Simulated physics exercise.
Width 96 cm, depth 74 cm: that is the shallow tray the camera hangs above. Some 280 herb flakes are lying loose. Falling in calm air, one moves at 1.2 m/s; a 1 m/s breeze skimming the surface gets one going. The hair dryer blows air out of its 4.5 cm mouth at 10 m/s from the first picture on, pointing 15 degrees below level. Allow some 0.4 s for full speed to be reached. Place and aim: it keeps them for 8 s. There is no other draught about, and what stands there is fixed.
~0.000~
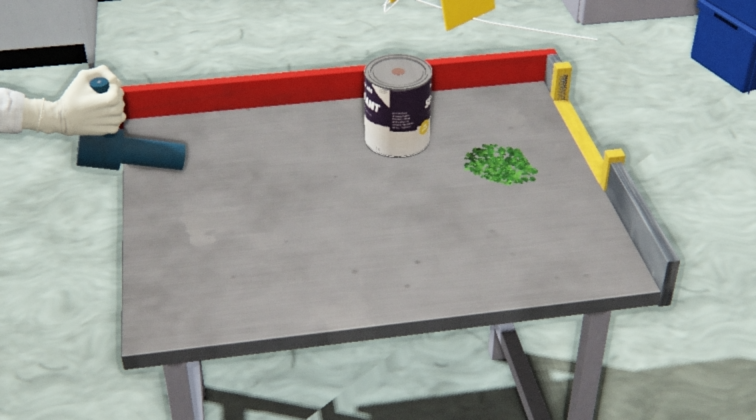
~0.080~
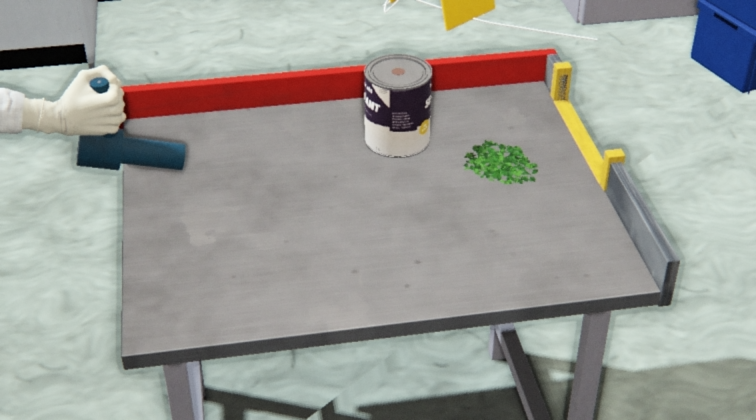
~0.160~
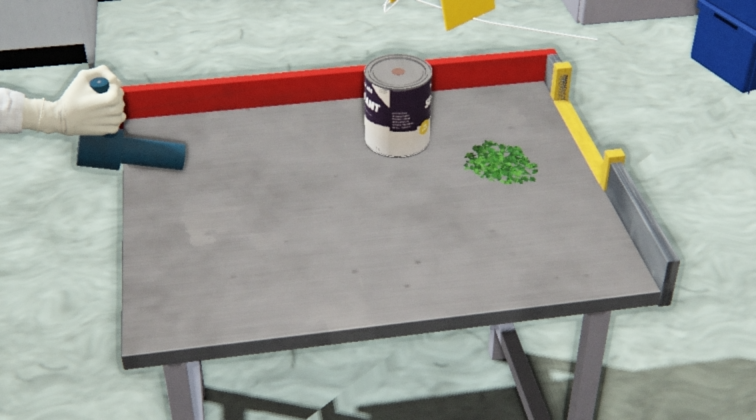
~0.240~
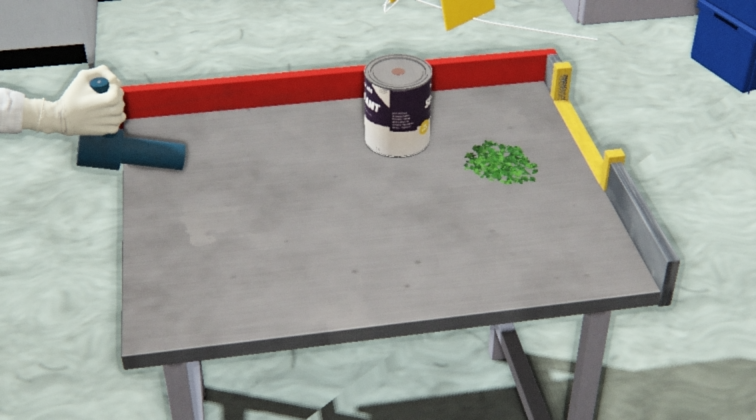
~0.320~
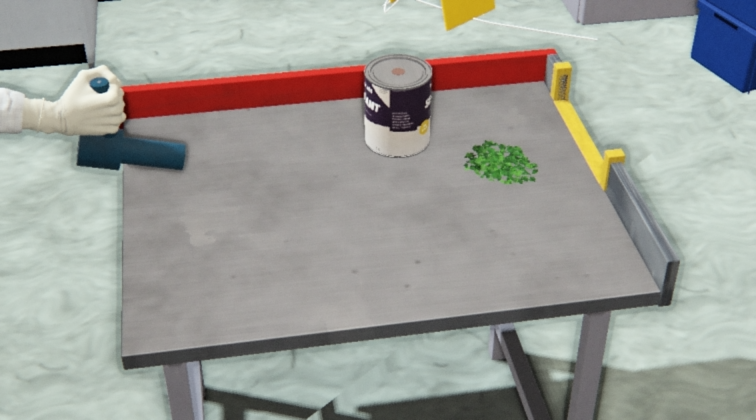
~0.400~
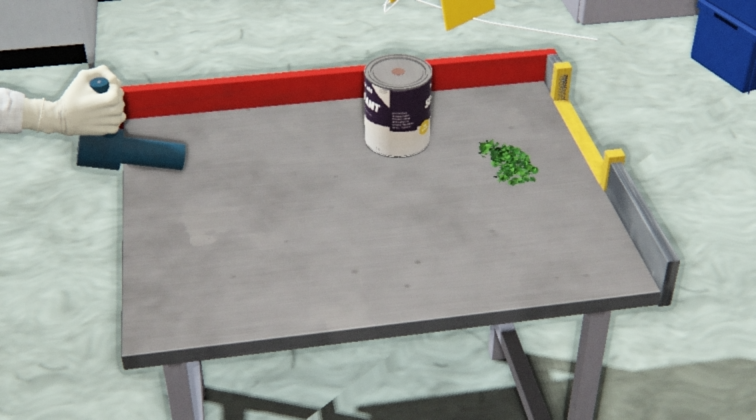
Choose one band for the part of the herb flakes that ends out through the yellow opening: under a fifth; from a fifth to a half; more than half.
I would say above half.
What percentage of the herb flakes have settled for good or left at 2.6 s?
About 100 %.
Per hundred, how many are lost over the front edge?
About 0 % front.
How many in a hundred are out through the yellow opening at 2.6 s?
It comes to around 100 %.
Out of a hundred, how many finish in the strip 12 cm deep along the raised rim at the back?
It comes to close to 0 per cent.
After 1.6 s the count stands so, 99 % are out through the yellow opening.
After 2.6 s the count stands so, 99 % are out through the yellow opening.
After 4.4 s the count stands so, 99 % are out through the yellow opening.
After 8.0 s, at the end, 99 % are out through the yellow opening.
